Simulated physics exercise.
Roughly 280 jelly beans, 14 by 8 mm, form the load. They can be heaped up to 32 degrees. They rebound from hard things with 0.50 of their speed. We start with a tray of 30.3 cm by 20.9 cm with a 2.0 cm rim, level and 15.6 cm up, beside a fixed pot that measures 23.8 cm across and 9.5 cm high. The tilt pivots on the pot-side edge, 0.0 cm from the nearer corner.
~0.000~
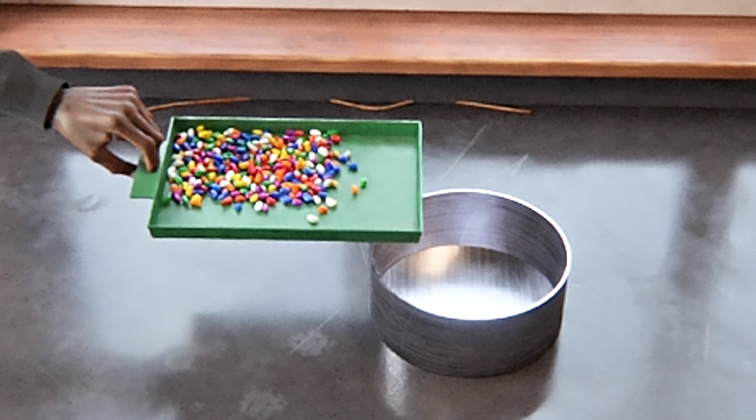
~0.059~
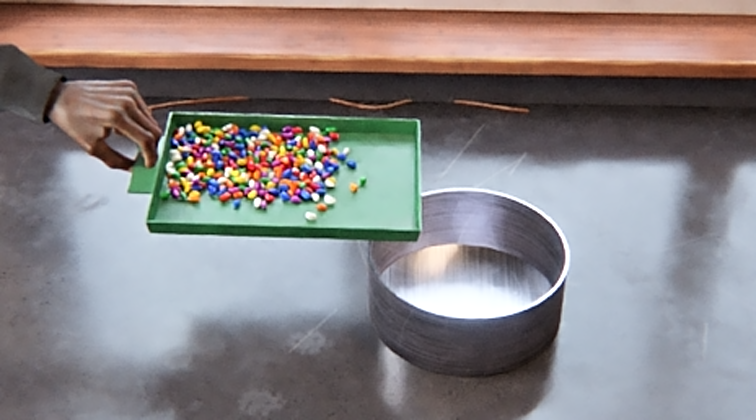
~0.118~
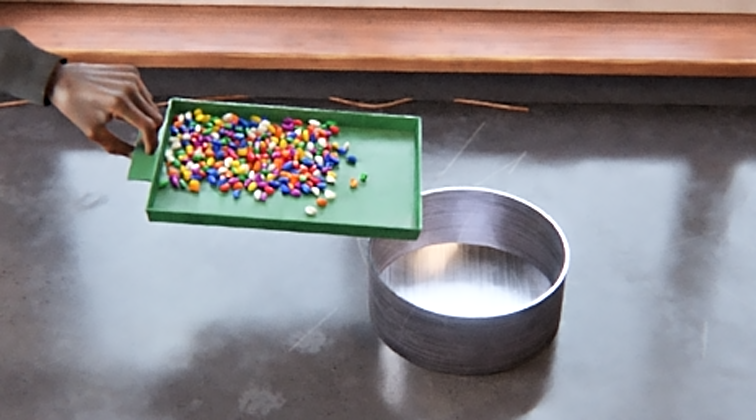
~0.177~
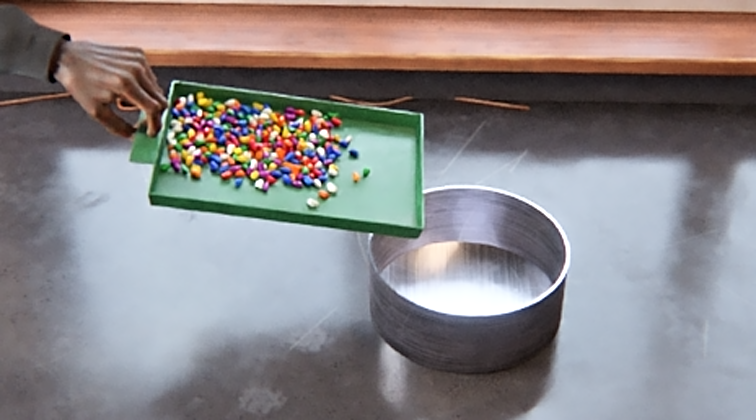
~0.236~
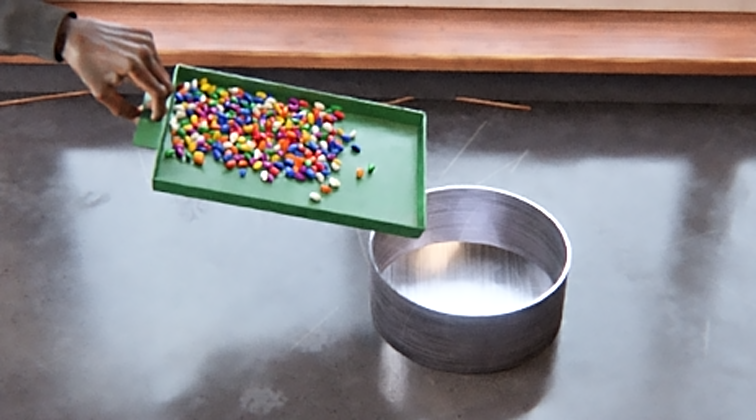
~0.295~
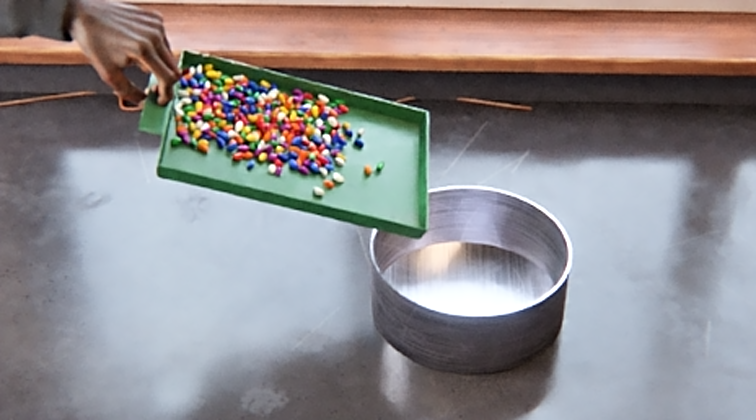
On a glossy grey surface, a hand raising the left end of a green tray of colourful pieces beside a round metal pot.
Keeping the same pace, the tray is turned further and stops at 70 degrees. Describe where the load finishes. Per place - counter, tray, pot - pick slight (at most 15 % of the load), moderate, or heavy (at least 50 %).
Counter - slight; tray - moderate; pot - heavy.
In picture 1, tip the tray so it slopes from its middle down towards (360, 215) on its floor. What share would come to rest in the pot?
I'd say close to 70 %.
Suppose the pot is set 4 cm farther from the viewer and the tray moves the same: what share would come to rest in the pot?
Near 55 per cent in that case.
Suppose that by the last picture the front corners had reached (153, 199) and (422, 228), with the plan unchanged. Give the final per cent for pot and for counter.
Final per cent - pot 35, counter 45.
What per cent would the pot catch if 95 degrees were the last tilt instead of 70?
That would be around 100 percent.
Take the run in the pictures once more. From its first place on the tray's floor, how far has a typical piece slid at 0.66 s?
About 8 cm.
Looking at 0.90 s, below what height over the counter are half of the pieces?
I'd put it near 18 cm.
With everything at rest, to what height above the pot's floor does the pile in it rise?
Some 1.5 cm up.
After 0.66 s, tilt 43 degrees; the tray holds 100 %, the pot 0 %.
After 0.90 s, tilt 60 degrees; the tray holds 75 %, the pot 5 %.
After 1.25 s, tilt 70 degrees; the tray holds 45 %, the pot 55 %.
By 2.4 s all is still; counter 0 %, tray 40 %, pot 60 %.
